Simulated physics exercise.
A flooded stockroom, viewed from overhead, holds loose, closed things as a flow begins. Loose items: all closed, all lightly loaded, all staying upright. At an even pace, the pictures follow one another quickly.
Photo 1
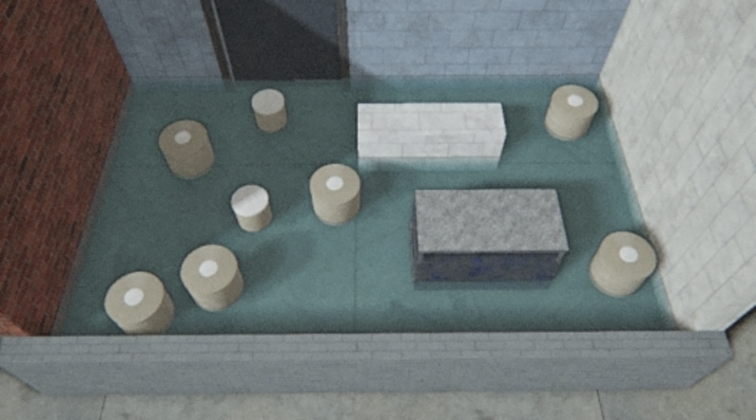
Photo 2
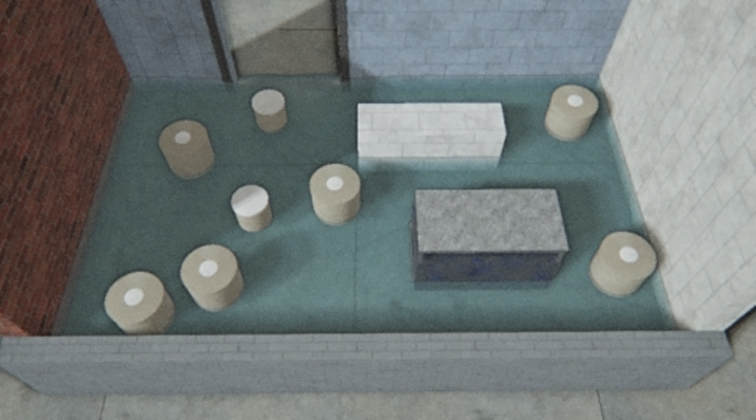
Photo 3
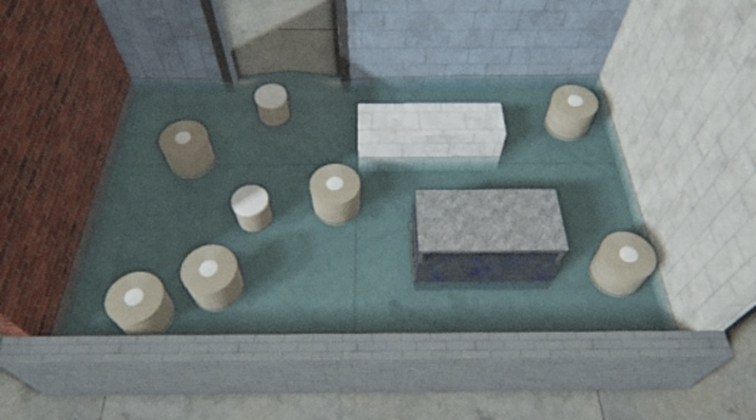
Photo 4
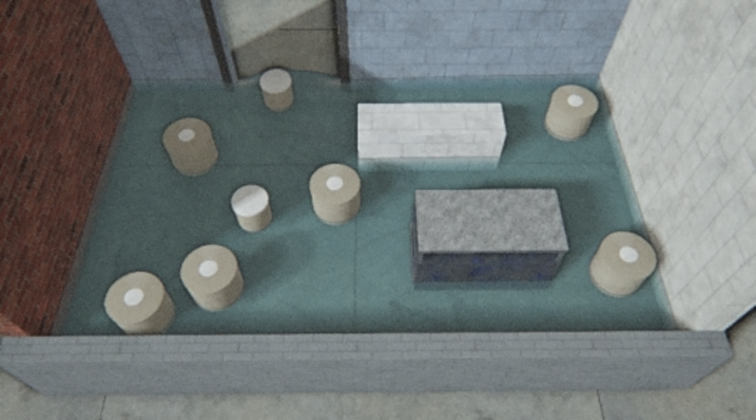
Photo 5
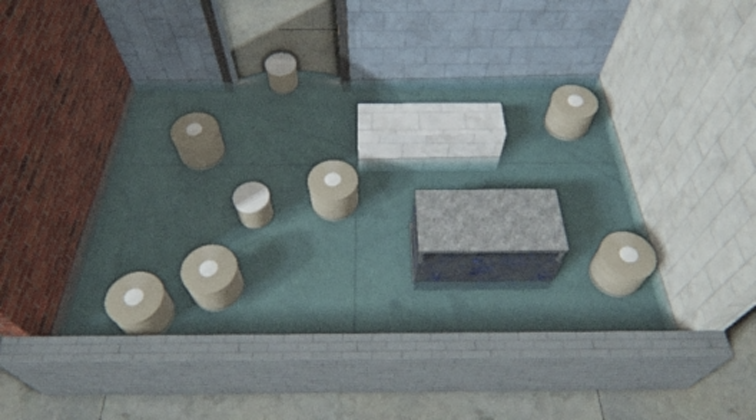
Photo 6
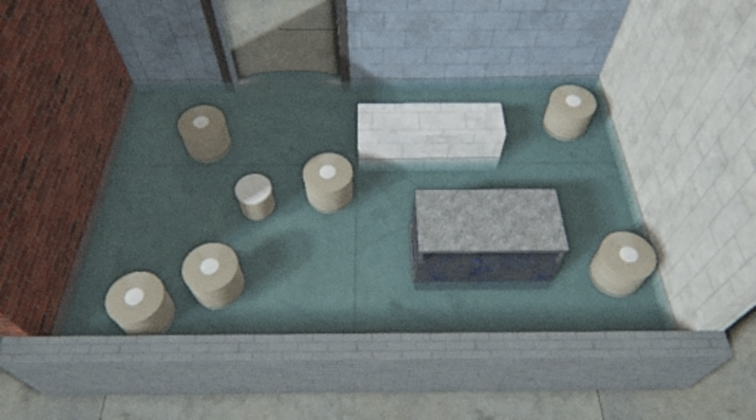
In a flooded stockroom, the doorway opens and a small tub drifts out through it as others shift slightly.
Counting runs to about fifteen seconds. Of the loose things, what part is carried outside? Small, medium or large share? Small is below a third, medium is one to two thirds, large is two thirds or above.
A medium share.
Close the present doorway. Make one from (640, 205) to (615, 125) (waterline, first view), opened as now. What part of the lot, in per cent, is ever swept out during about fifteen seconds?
It should be close to 40 per cent.
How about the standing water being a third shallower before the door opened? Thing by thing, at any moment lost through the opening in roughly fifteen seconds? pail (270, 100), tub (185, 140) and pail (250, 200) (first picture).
So, in the listed order, they end up flushed out, flushed out and flushed out.
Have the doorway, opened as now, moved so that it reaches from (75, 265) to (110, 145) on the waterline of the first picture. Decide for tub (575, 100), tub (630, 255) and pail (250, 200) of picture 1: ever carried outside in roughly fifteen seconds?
In the order given, it's remains behind, remains behind, escaped.
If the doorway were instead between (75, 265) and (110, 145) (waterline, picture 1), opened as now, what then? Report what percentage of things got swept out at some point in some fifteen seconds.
My estimate is some 80 percent.
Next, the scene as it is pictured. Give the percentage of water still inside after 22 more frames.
It comes out at 58 parts in a hundred.
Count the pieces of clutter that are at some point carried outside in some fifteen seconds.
Tally: 5.
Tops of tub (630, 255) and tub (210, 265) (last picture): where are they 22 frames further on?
Roughly at (605, 216) and (208, 193).
A moment on, 1 of 8 are out; 7 afloat.
Next, 3 of 8 are out; 5 afloat.
Later, 4 of 8 are out; 4 afloat.
In the end, 5 of 8 are out; 3 afloat.
